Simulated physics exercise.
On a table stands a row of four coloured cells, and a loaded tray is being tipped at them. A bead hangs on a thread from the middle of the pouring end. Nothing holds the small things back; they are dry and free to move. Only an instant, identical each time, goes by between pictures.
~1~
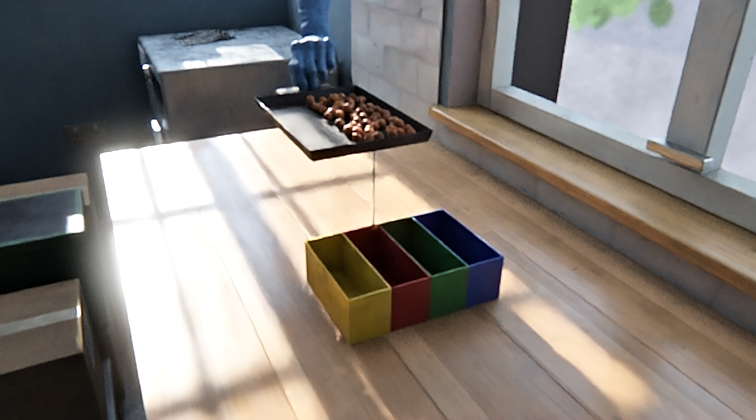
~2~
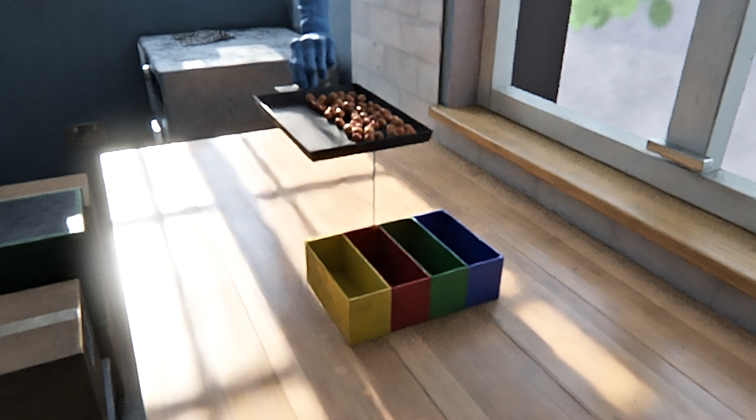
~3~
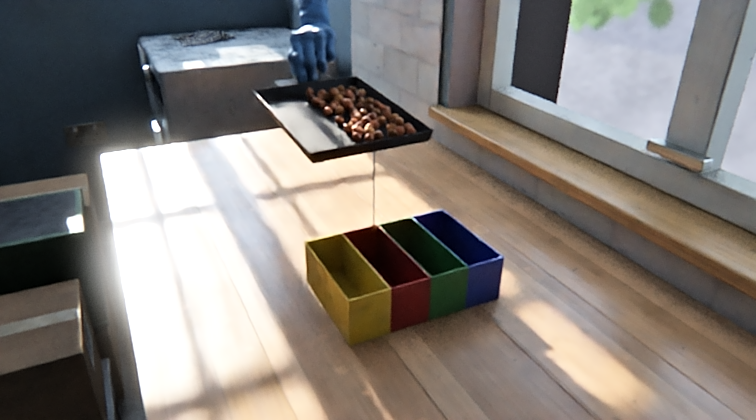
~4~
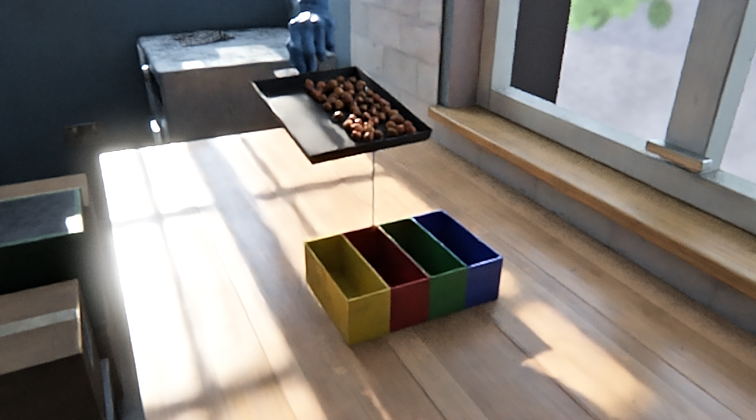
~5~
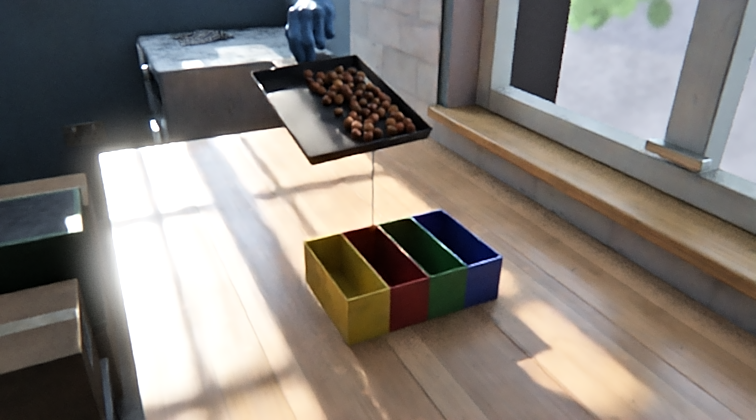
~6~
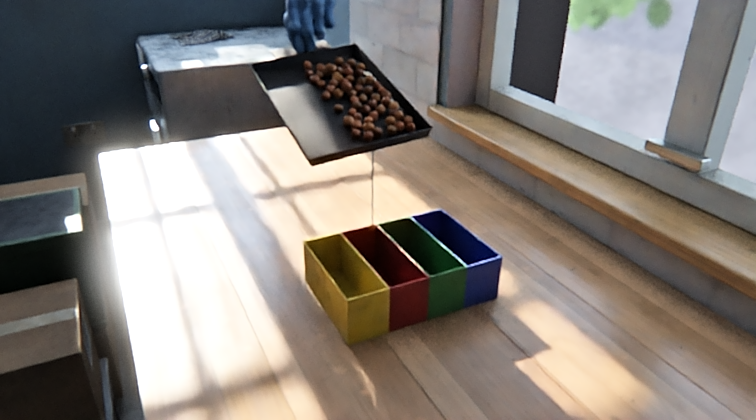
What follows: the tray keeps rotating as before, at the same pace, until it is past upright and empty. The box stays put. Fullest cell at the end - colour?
Yellow.
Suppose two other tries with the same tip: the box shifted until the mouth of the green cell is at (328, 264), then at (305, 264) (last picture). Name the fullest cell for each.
Run one gives the cell in green; run two gives the blue cell.
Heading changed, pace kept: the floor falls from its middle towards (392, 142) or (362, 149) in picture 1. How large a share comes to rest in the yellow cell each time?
About 0 % and 30 %.
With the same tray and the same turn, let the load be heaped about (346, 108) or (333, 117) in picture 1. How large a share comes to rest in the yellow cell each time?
The first start gives 40 percent and the second 40 percent.
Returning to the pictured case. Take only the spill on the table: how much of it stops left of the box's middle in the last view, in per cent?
Close to 90 per cent of the spill, I think.
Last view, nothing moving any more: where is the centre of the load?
Resting centre, last frame: Roughly (353, 305).
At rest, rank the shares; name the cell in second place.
Rank 2: The red cell.
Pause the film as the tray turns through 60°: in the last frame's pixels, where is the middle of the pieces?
The middle of the pieces shows up near (351, 127).
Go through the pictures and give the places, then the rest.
Corners of the pouring end at (312, 149) and (428, 130), level; middle of the load at (353, 116), hazelnuts; bead on its thread at (374, 227); yellow cell at (370, 312); red cell at (410, 300); green cell at (449, 289); blue cell at (484, 278), in the first picture.
Corners of the pouring end at (312, 150) and (428, 130), level; middle of the load at (353, 115), in the second picture.
Corners of the pouring end at (312, 151) and (428, 129), tipped barely, lowest at the left corner; middle of the load at (353, 111), in the third picture.
Corners of the pouring end at (312, 153) and (428, 129), tipped a little, lowest at the left corner; middle of the load at (353, 106), in the fourth picture.
Corners of the pouring end at (311, 155) and (428, 128), tipped a little, lowest at the left corner; middle of the load at (352, 100), in the fifth picture.
Corners of the pouring end at (311, 156) and (428, 127), tipped clearly, lowest at the left corner; middle of the load at (352, 94); yellow cell at (368, 312); red cell at (409, 300); green cell at (447, 289); blue cell at (483, 278), in the sixth picture.
Soon, tray tipped steeply; nearly all on the tray; a stray few in the yellow cell; a stray few falling or outside the box.
A while on, tray tipped right over; most on the tray; a stray few in the yellow cell; about a quarter falling or outside the box.
Towards the end, tray tipped past a quarter turn; about half in the yellow cell; about a quarter in the red cell; a stray few in the green cell; about a quarter falling or outside the box.
Finally, tray tipped past a quarter turn; about half in the yellow cell; about a quarter in the red cell; a stray few in the green cell; none in the blue cell; about a quarter outside the box.
